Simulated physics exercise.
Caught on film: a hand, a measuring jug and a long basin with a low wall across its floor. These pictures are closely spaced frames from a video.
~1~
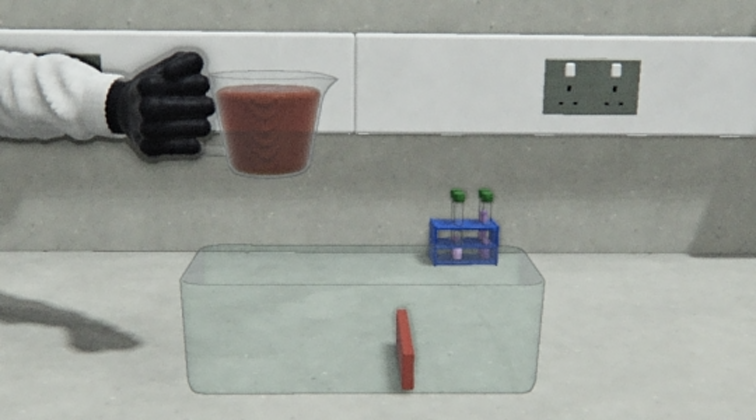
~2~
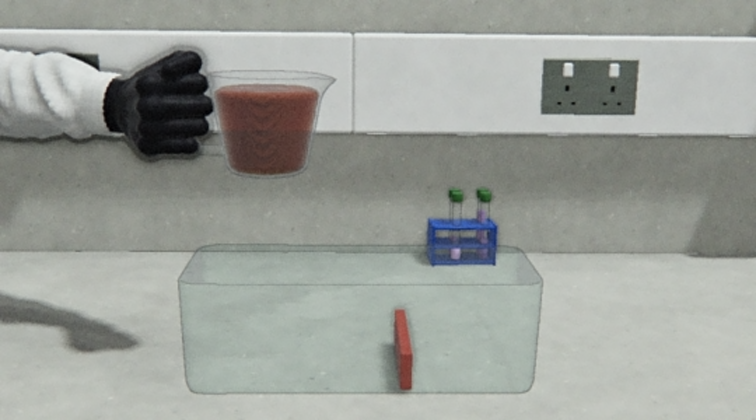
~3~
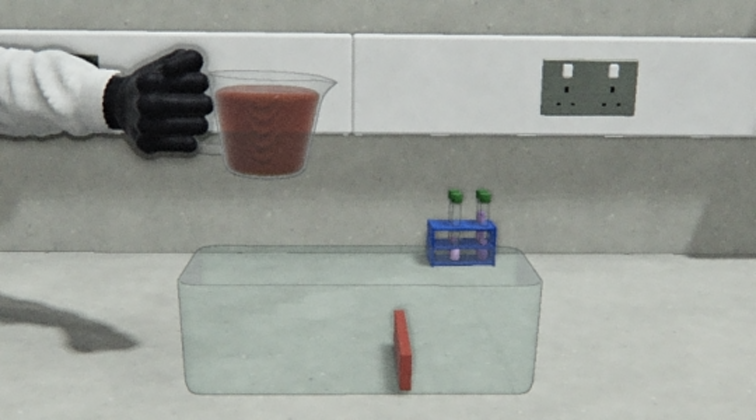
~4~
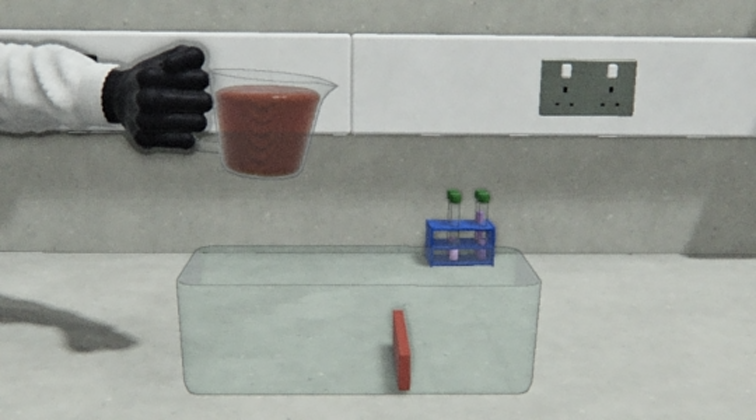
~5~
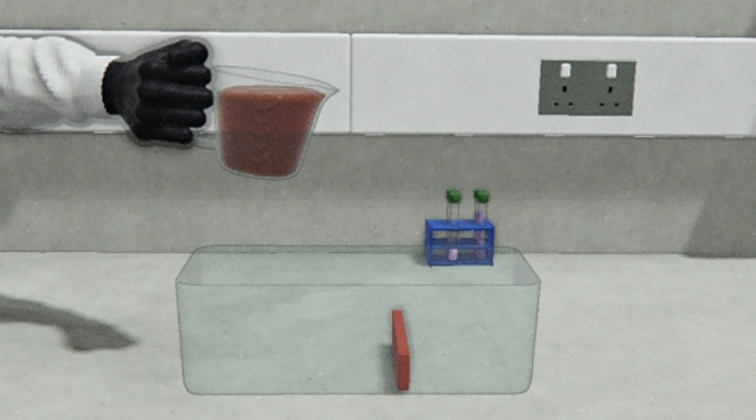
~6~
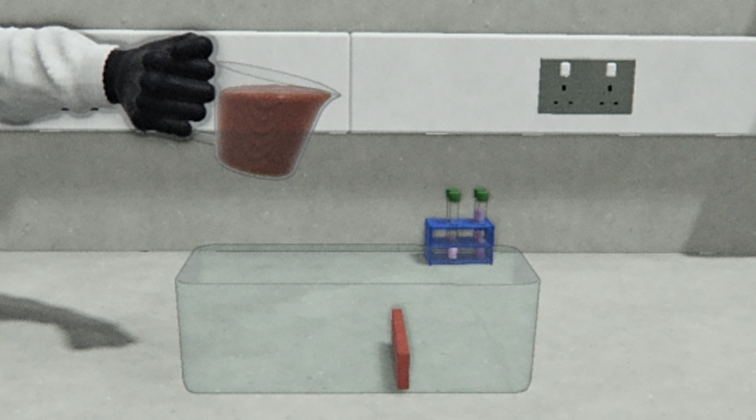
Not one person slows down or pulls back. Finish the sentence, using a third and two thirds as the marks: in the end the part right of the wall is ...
Between a third and two thirds of the whole.
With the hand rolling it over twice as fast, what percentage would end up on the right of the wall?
It comes to some 25 in a hundred.
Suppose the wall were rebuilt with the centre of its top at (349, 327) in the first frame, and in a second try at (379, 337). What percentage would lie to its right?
Around 95 percent in try one and around 75 percent in try two.
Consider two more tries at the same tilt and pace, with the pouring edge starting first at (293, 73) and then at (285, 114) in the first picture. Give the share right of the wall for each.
Around 5 percent first, around 5 percent second.
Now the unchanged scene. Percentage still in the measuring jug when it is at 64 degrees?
I'd put it at some 65 in a hundred.
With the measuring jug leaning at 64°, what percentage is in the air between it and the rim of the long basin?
I'd say some 20 per cent.
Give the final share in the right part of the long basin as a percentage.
Roughly 45 %.
A moment on, the measuring jug is tipped part way and 64 per cent is still to pour, 4 is left of the wall and 11 right of it.
Next, the measuring jug is tipped on its side and 9 per cent is still to pour, 34 is left of the wall and 46 right of it.
Then the measuring jug is tipped right over and 0 per cent is still to pour, 51 is left of the wall and 47 right of it.
Later the measuring jug is tipped right over and 0 per cent is still to pour, 51 is left of the wall and 47 right of it.
Finally, 51 per cent lies left of the wall, 47 right of it and 1 outside.
